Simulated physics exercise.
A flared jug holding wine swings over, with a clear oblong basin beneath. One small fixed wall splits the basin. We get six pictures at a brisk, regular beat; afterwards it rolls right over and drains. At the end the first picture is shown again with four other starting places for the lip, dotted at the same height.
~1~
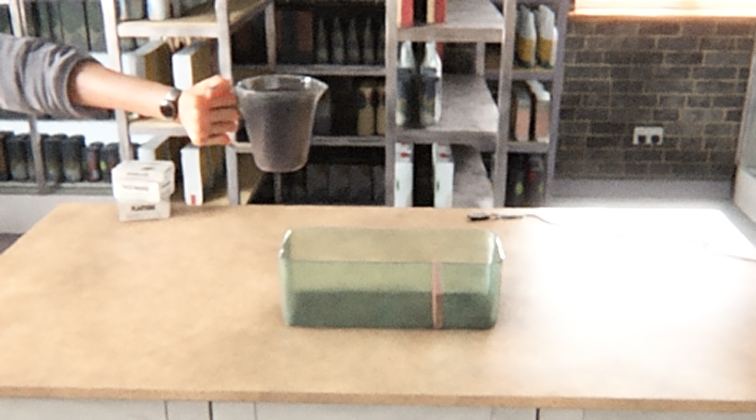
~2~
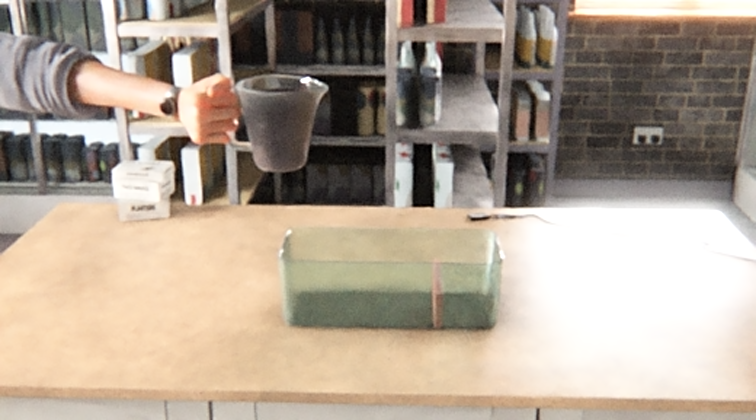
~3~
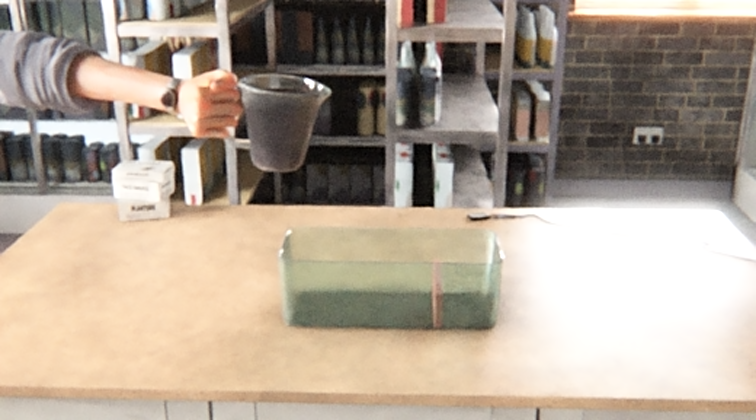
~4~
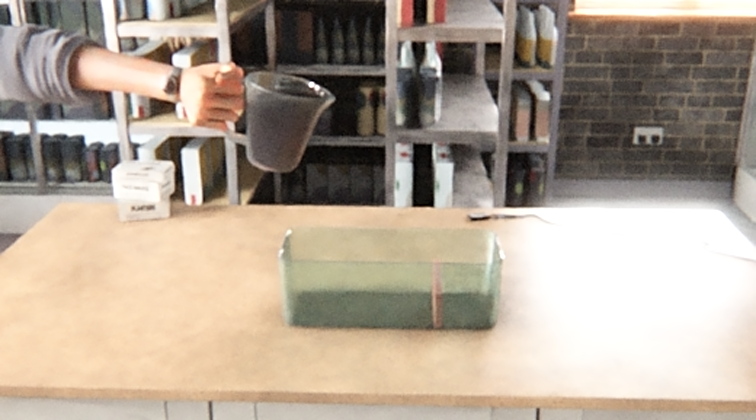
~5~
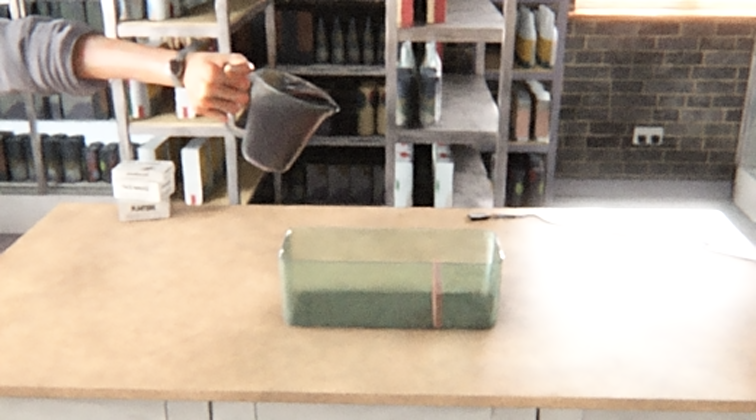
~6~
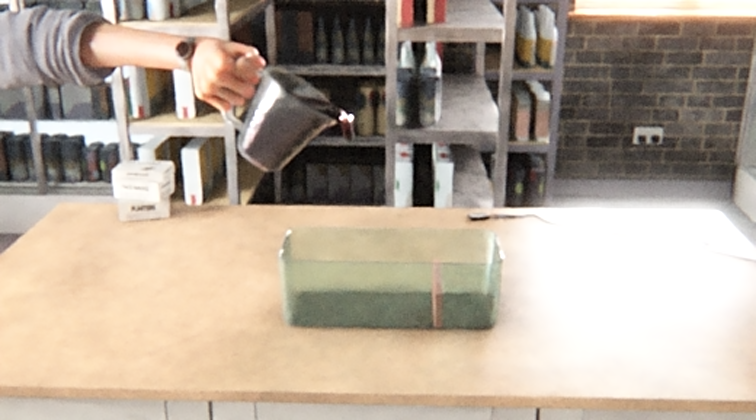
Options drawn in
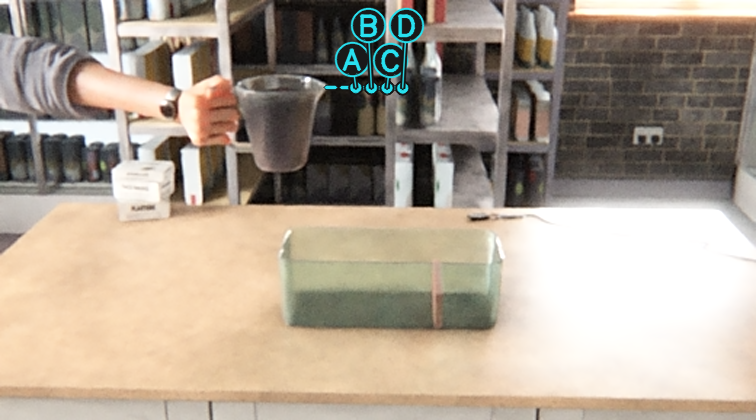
Above a clear oblong basin, a hand tilts a jug until dark liquid passes its lip.
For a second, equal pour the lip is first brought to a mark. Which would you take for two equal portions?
It is C.
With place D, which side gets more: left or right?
The right side.
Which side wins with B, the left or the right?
The left one.
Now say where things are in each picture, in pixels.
Upright, lip at (326, 87); basin from (284, 323) to (496, 327); top of the wall at (438, 276); nothing has left yet, in the first picture.
Upright, lip at (327, 88); nothing has left yet, in the second picture.
Tipped about 6°, lip at (330, 92); nothing has left yet, in the third picture.
Tipped about 14°, lip at (334, 99); nothing has left yet, in the fourth picture.
Tipped about 24°, lip at (338, 109); nothing has left yet, in the fifth picture.
Tipped about 35°, lip at (340, 121); wine is over the lip, down to (352, 137), in the sixth picture.
In cyan, A at (355, 87); B at (371, 87); C at (387, 87); D at (402, 88).
Choosing A, about 93 % ends left of the wall and 2 % right of it; 5 % is lost outside.
Choosing B, about 78 % ends left of the wall and 17 % right of it; 4 % is lost outside.
Choosing C, about 48 % ends left of the wall and 51 % right of it.
Choosing D, about 25 % ends left of the wall and 73 % right of it.
